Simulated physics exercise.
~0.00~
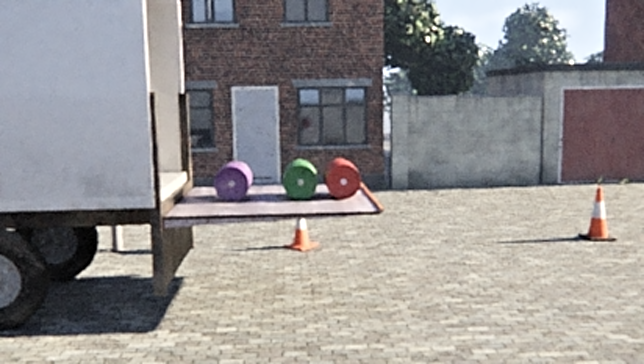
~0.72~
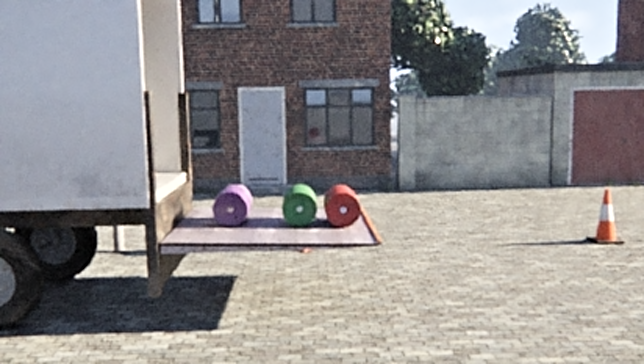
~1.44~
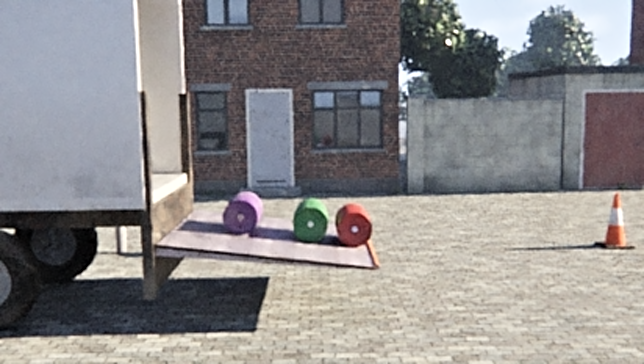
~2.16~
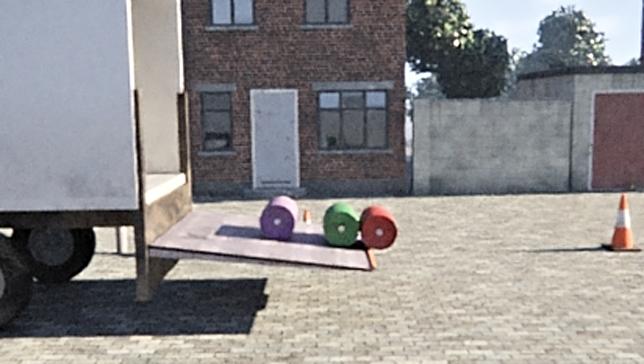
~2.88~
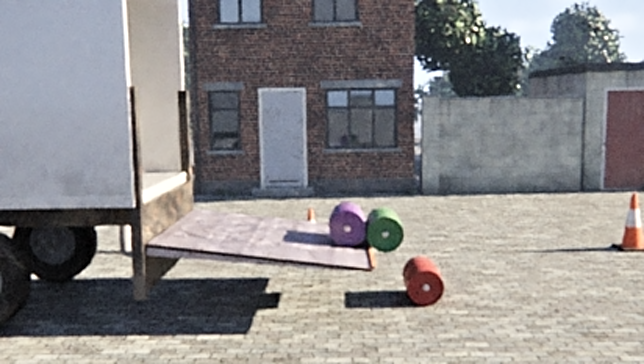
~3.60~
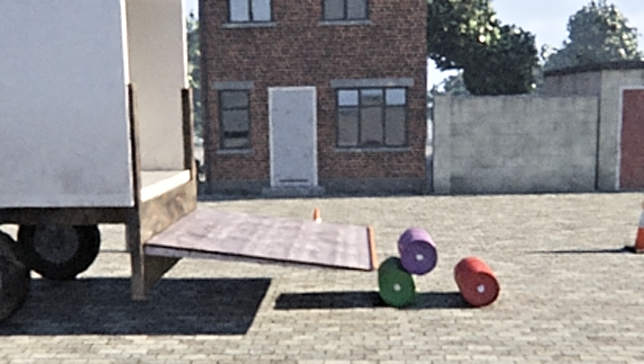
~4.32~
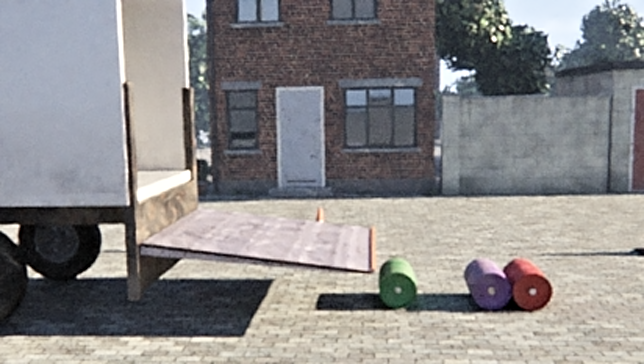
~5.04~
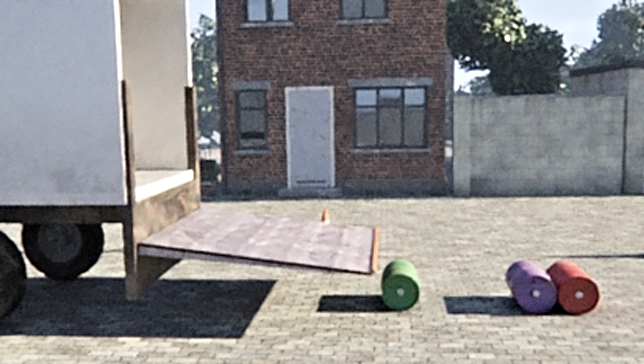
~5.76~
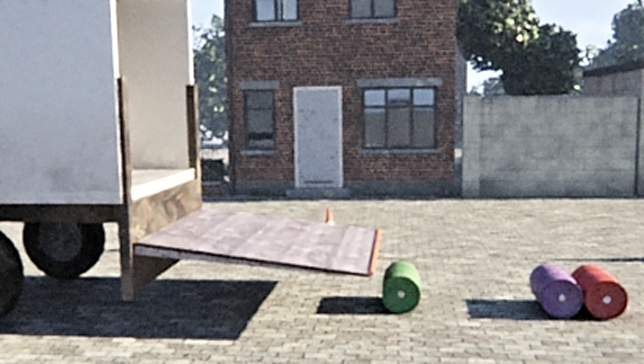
On a paved yard in front of a brick house and a grey wall, seen from the side, a lorry at the left has its lift plate out at the back. Purple, green and red kegs sit on the plate from left to right, with traffic cones beyond. The plate sinks and tilts down to the right, and the kegs roll towards its edge. Red drops off first, then green lands just past the edge while purple passes over it. Purple comes down beside red, and both move further right, ending close together while green stays near the plate.
